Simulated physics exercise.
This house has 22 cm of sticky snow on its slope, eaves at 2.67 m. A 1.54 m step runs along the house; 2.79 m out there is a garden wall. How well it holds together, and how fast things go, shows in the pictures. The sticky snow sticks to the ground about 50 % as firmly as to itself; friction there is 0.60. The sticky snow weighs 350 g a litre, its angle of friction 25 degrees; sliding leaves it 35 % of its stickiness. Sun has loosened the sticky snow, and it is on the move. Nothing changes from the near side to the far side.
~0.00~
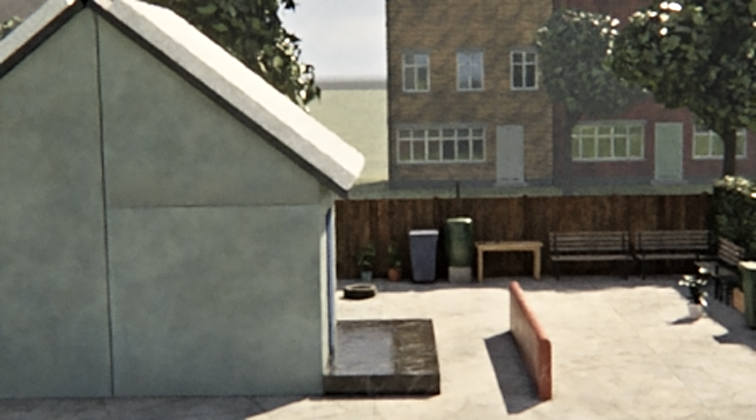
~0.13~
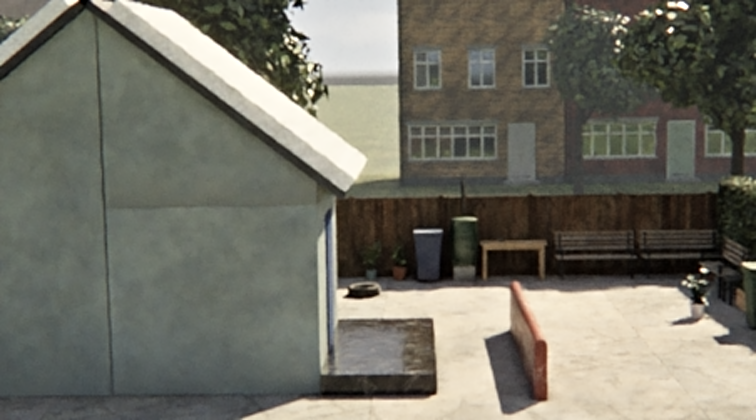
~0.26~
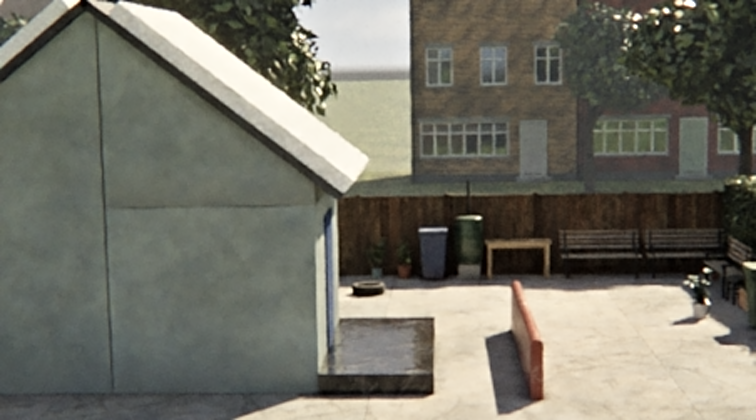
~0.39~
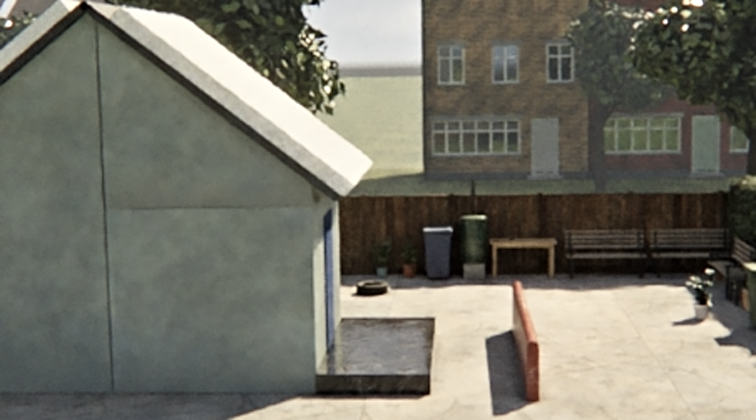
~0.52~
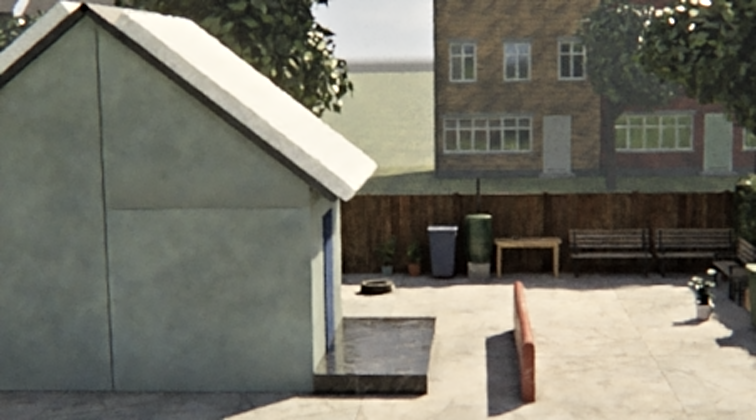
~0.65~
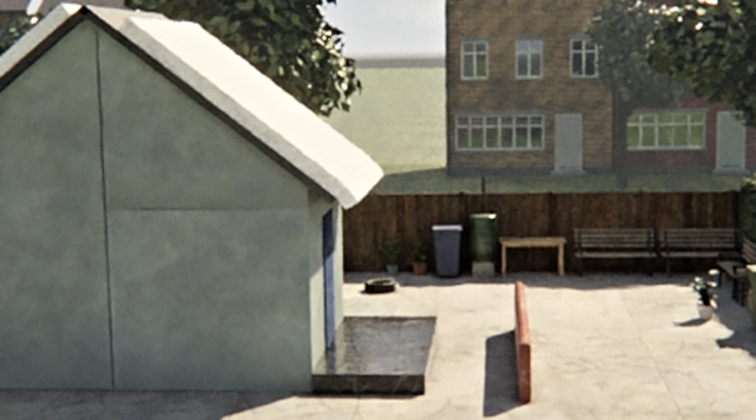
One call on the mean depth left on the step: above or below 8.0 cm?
It comes out above 8.0 cm.
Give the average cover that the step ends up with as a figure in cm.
Roughly 12 cm.
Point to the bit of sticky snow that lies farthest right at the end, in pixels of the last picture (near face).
Around (518, 381).
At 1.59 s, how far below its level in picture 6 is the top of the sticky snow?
Some 0.9 m.
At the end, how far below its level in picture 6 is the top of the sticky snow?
Roughly 4.4 m.
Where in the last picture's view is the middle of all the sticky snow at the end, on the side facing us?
Near (455, 373).
After 1.08 s, 92 % of the snow is still up on the roof and 8 % is falling or down.
After 1.59 s, 69 % of the snow is still up on the roof and 31 % is falling or down.
After 2.09 s, 34 % of the snow is still up on the roof and 66 % is falling or down.
After 2.60 s, none of the snow is still up on the roof and all is falling or down.
After 3.60 s, at the end, none of the snow is still up on the roof and the snow on the step is 12 cm deep on average.
